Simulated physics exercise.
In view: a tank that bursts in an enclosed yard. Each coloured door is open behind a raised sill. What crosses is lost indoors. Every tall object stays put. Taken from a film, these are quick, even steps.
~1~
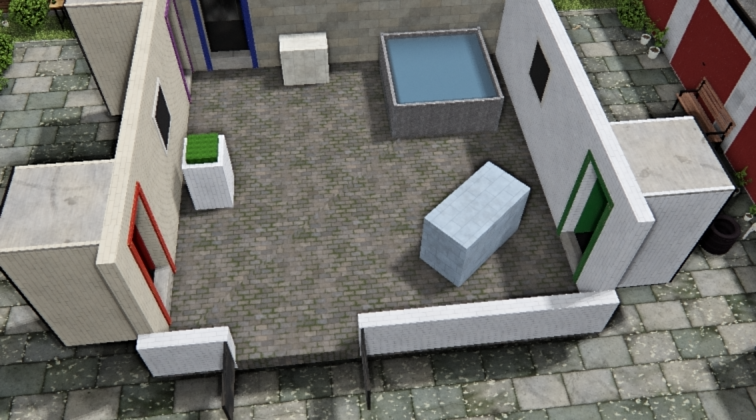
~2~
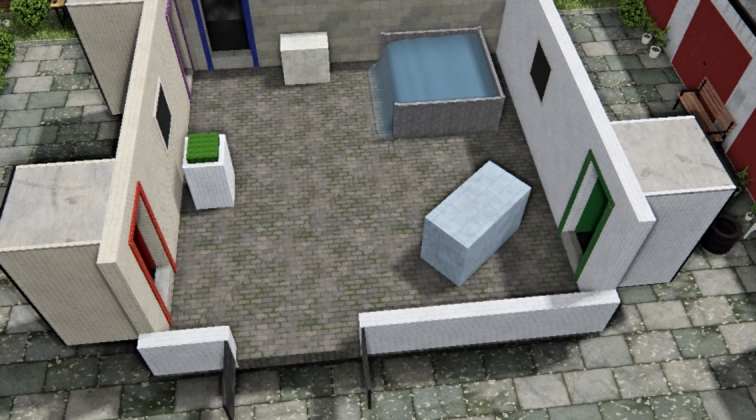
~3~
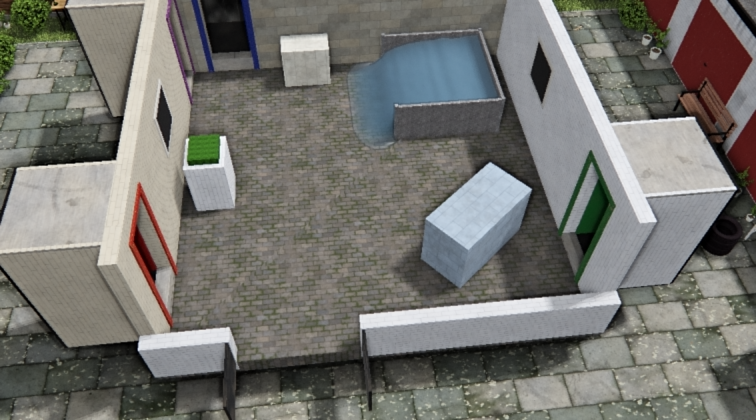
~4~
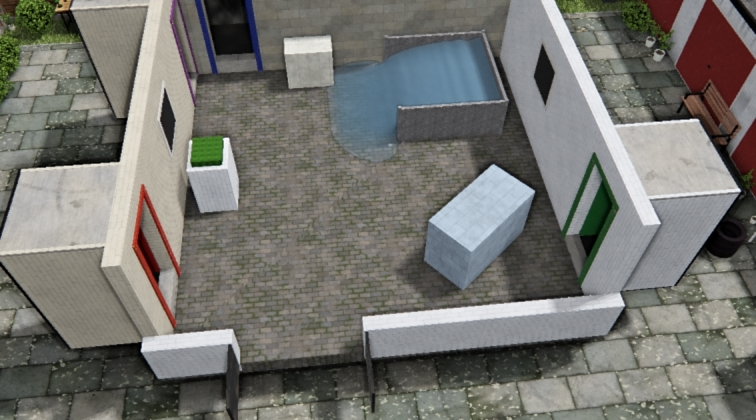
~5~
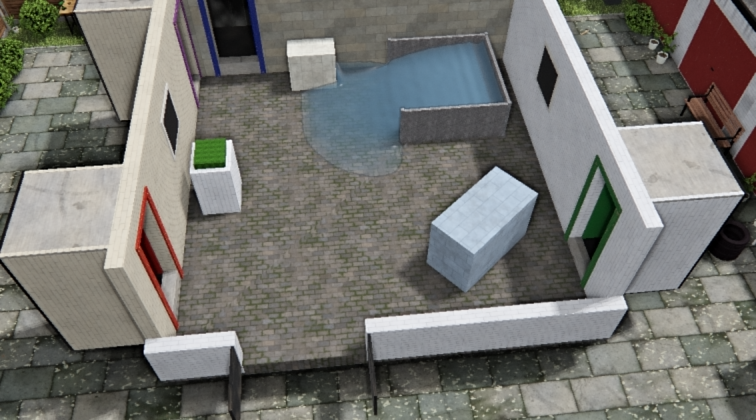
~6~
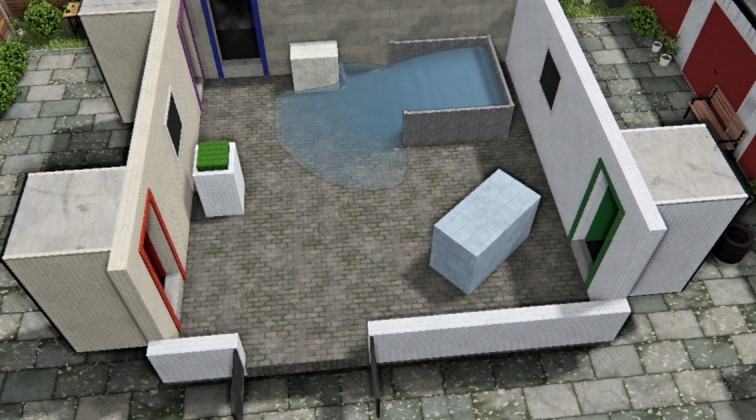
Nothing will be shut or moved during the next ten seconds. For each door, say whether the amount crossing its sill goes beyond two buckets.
Result: The purple door is going to overshoot the allowance. The red door is going to stay inside the allowance. The blue door is going to stay inside the allowance. The green door is going to stay inside the allowance.
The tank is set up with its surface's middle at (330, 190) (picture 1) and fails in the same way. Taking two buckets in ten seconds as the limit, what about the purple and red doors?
Finding: Purple door goes beyond it; red door goes beyond it.
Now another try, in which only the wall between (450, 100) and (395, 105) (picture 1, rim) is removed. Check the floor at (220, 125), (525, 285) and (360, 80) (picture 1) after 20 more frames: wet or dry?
In turn: Untouched, then inundated, then untouched.
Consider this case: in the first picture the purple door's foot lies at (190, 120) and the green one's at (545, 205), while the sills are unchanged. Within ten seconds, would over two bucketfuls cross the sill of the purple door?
Checking it, I find the purple door overflows.
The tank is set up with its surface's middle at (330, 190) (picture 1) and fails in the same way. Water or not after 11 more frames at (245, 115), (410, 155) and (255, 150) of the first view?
Readings in order: Flood; no flood; flood.
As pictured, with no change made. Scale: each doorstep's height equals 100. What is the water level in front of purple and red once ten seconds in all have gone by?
Close to 40 per cent for the first one and close to 20 per cent for the second.
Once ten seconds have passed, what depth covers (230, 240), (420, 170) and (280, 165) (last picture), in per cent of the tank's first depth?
I'd say close to 4, 2 and 8 percent.
A moment on, water covers 40 % of the floor; the purple door under two buckets in, the red door not reached, the blue door wet at the sill, nothing in, the green door not reached.
Next, water covers 45 % of the floor; the purple door over two buckets in, the red door not reached, the blue door wet at the sill, nothing in, the green door not reached.
Then, water covers 55 % of the floor; the purple door far over two buckets in, the red door wet at the sill, nothing in, the blue door wet at the sill, nothing in, the green door not reached.
Later, water covers 75 % of the floor; the purple door far over two buckets in, the red door wet at the sill, nothing in, the blue door wet at the sill, nothing in, the green door not reached.
In the end, water covers 95 % of the floor; the purple door far over two buckets in, the red door wet at the sill, nothing in, the blue door wet at the sill, nothing in, the green door wet at the sill, nothing in.
